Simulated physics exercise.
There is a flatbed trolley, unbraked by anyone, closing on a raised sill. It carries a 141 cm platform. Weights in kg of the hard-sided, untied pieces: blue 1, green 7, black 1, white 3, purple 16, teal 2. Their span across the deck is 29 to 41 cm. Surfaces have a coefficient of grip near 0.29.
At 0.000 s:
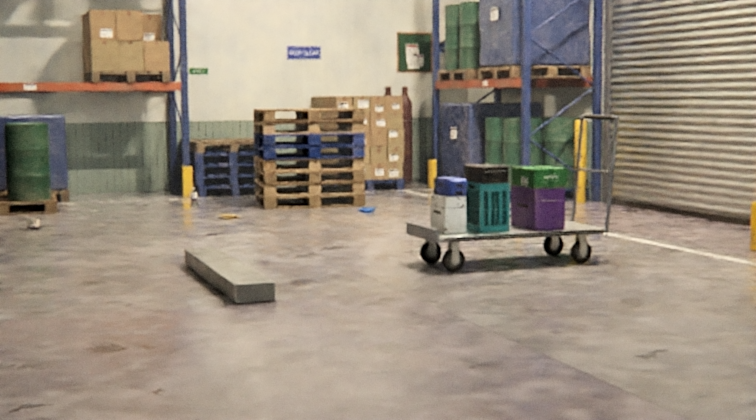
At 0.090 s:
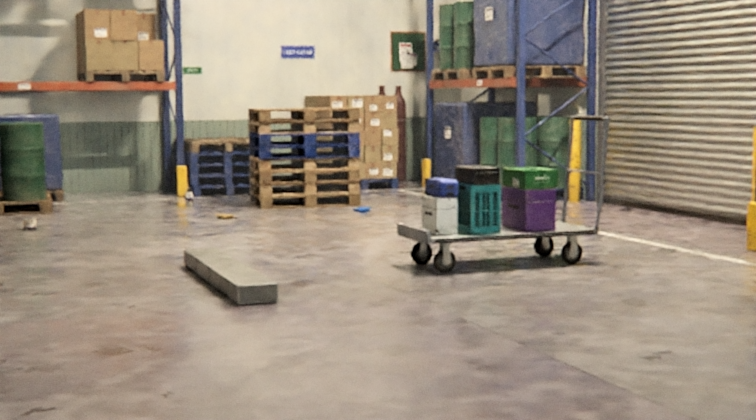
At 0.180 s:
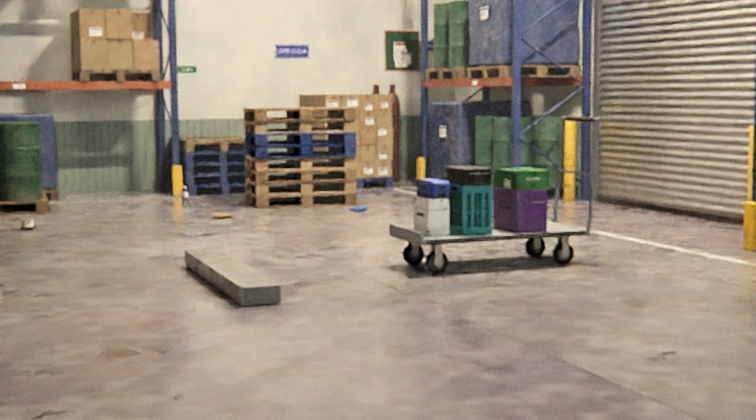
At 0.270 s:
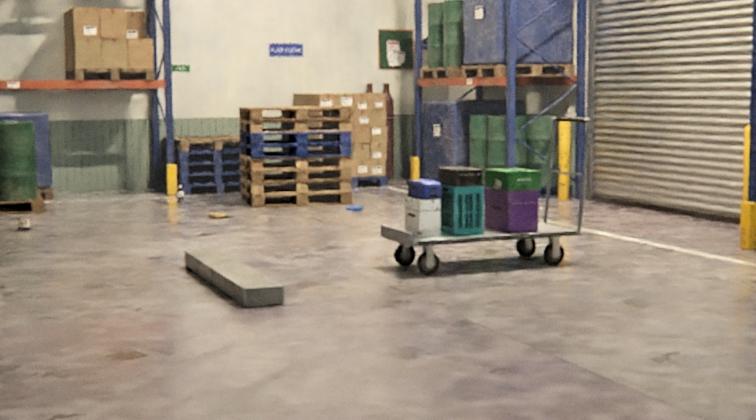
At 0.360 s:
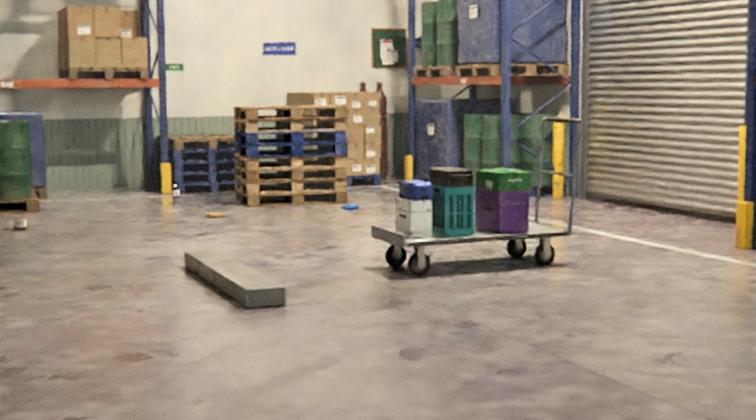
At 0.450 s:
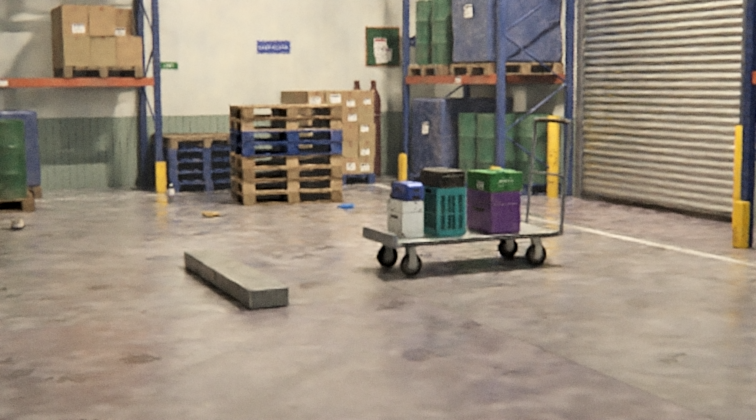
A flatbed trolley carrying white-and-blue, teal and purple-and-green containers rolls slowly leftward across a warehouse floor, narrowing the gap to a low raised sill, while the containers keep their places on the deck and nobody is in view.
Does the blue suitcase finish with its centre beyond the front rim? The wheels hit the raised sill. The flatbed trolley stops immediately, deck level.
No.
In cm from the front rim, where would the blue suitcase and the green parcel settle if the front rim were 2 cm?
Rest positions: Blue 10 cm behind rim; green 90 cm behind rim.
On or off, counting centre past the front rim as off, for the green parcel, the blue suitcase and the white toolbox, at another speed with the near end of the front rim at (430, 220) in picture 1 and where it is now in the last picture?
Then green on, blue off, white on.
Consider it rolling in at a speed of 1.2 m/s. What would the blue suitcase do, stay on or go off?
In that case blue off.
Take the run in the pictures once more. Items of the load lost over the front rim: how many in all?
Looks like the number is 0.
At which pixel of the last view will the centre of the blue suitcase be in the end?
End point: About (251, 199) px.
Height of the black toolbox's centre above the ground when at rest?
Near 70 cm.
After 1.85 s the deck stops.
After 2.00 s the blue suitcase is 15 cm behind the rim, tilted 0°, near (256, 199) in the last picture's view.
After 2.25 s the blue suitcase is 12 cm behind the rim, tilted 0°, near (251, 199) in the last picture's view.
After 2.65 s the blue suitcase is 12 cm behind the rim, tilted 0°, near (251, 199) in the last picture's view.
At rest, 2.8 s, nothing is past the rim; behind it, blue suitcase, green parcel, black toolbox, white toolbox, purple toolbox and teal crate.
